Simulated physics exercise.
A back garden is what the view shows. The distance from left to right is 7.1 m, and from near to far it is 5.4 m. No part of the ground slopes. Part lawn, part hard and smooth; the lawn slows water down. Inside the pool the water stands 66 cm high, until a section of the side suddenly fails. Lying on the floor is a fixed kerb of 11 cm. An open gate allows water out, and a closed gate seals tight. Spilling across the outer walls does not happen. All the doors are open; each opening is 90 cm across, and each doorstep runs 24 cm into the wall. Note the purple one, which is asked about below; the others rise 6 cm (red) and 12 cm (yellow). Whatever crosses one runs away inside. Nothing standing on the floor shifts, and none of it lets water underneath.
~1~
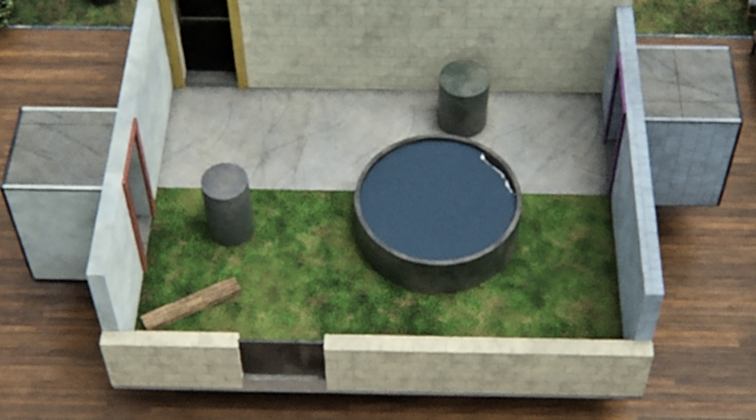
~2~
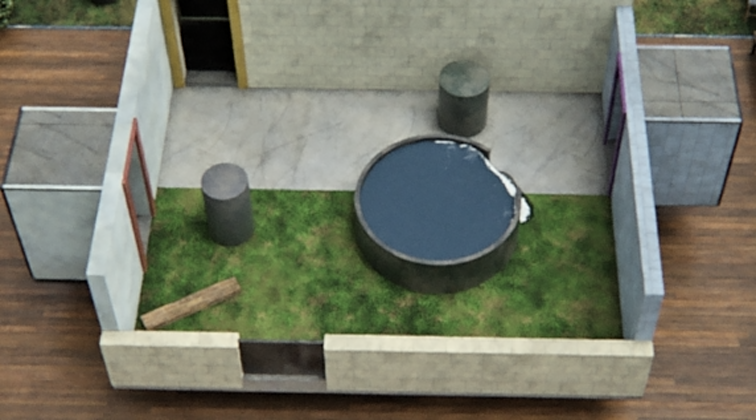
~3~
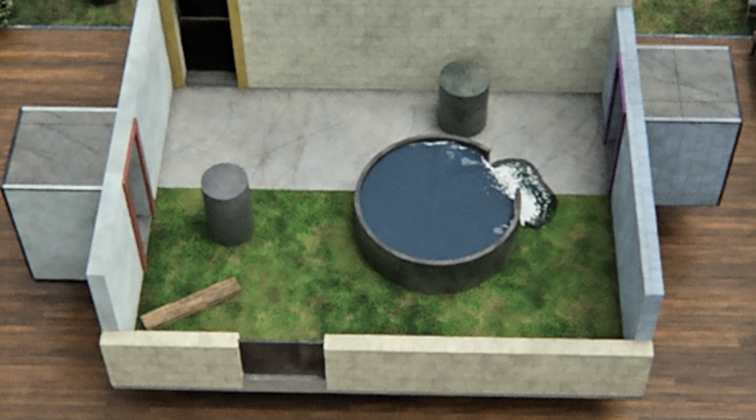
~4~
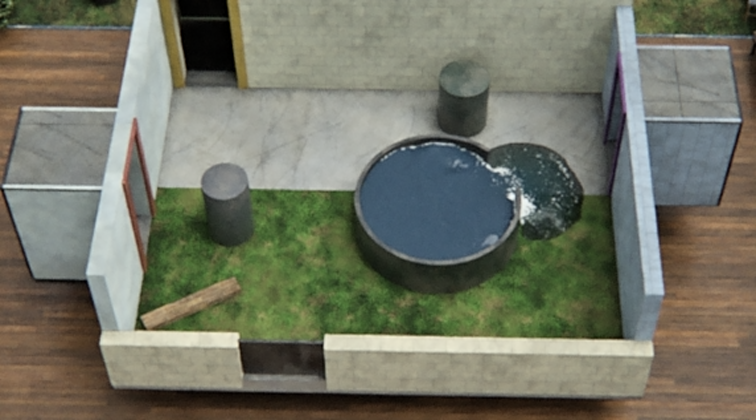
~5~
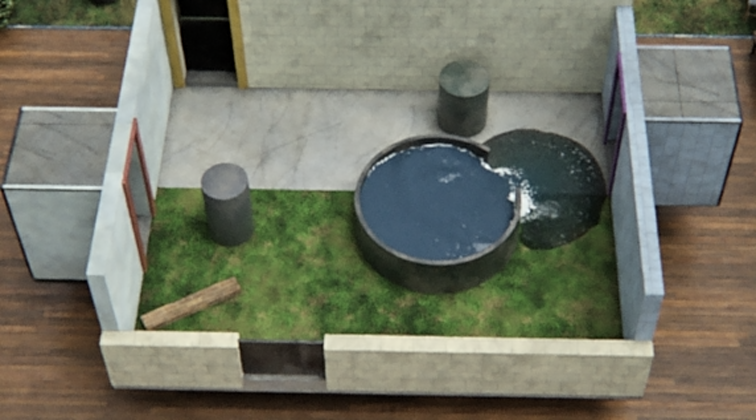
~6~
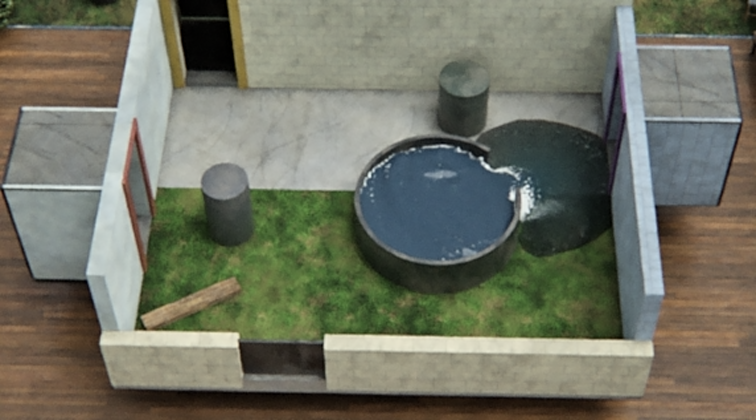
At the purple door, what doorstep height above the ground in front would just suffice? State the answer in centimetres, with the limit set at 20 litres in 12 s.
29 cm.
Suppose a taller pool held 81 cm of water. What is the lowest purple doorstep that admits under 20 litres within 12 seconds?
A step of about 37 cm does it.
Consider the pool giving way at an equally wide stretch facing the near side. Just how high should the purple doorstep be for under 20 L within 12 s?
About 5.5 cm.
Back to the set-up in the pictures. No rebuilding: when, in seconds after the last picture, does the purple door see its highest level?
1.0 s.
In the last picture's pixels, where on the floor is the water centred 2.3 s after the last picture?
(483, 201) or so.
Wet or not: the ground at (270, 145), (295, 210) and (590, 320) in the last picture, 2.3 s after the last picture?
Point by point, the first is spared, the second spared and the third awash.
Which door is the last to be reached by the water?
The red door.
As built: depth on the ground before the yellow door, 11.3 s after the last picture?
Lab note: Depth approx. 8.5 cm.
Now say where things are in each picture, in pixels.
In the first picture, still water, 66 cm deep, in the pool at (438, 200); the purple door at (616, 125) is dry.
In the second picture, water pours out at (504, 188) and has run 0.3 m, to a hidden place; about 9 cm deep outside, 66 cm at the back.
In the third picture, the gap is at (503, 190), the front 0.7 m out at (528, 166); the back of the pool holds 66 cm.
In the fourth picture, the gap is at (503, 190), the front 1.2 m out at (558, 158); the back of the pool holds 66 cm.
In the fifth picture, the gap is at (503, 190), the front 1.6 m out at (584, 152); the back of the pool holds 66 cm.
In the sixth picture, water pours out at (504, 189) and has run 2.0 m, to (606, 147); about 6 cm deep outside, 66 cm at the back; water is at the purple door at (616, 125).
Then, 0.7 s after the last picture water covers 15 % of the floor, deepest (46 cm) near (599, 100); 29 cm at the purple door, 40 litres in over its 15 cm doorstep.
Then, 2.3 s after the last picture water covers 30 % of the floor, deepest (34 cm) near (489, 98); 25 cm at the purple door, 170 litres in over its 15 cm doorstep.
Then, 11.3 s after the last picture water covers 95 % of the floor, deepest (14 cm) near (489, 106); 12 cm at the purple door, 323 litres in over its 15 cm doorstep.
At the purple door as built, the water peaked near 31 cm, 0.9 s after the last picture.
With a doorstep of 25 cm, 63 litres would have come in within the 12 s; with 33.5 cm, 3 litres. So under 20 litres takes about 29 cm.
